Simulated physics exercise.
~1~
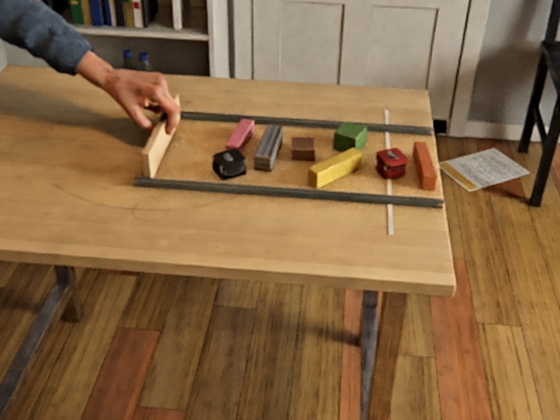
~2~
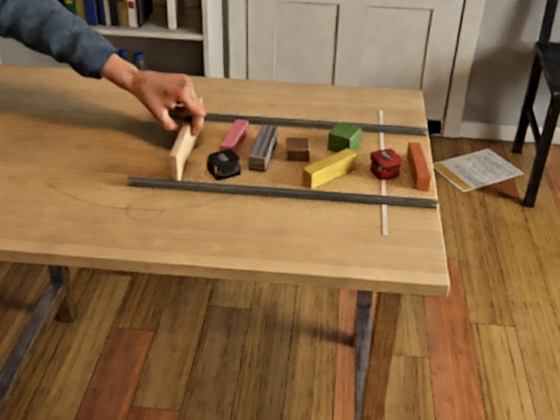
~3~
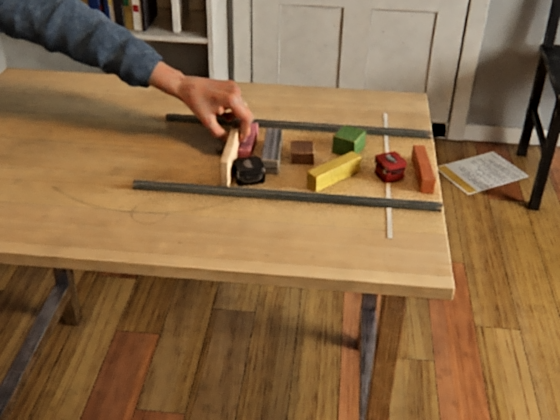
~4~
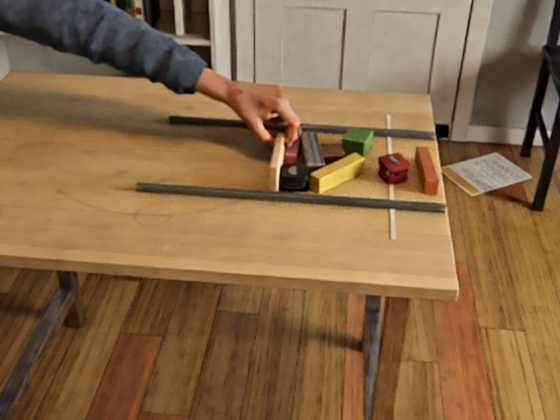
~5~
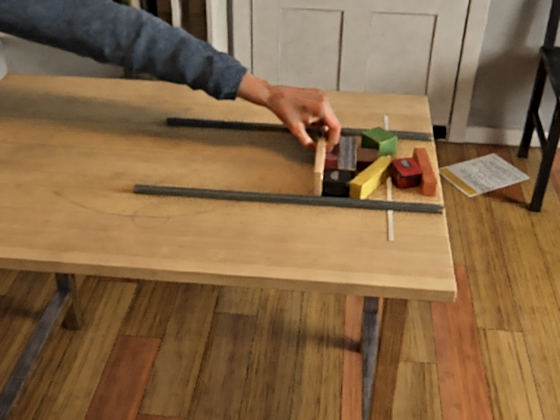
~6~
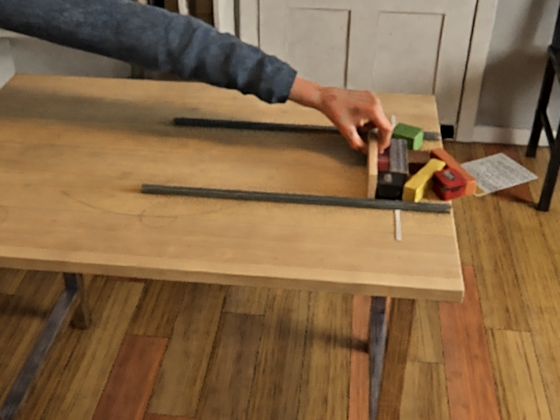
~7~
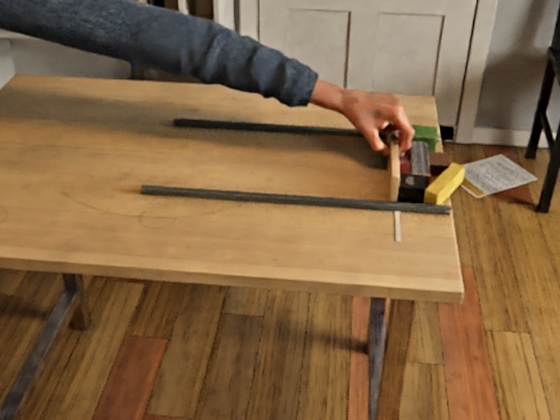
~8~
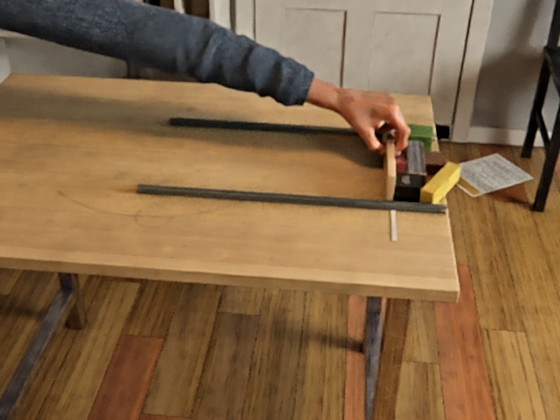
Hand-held board sweeping coloured blocks and cases rightward between two dark rails, sending the red case and orange bar off the table.
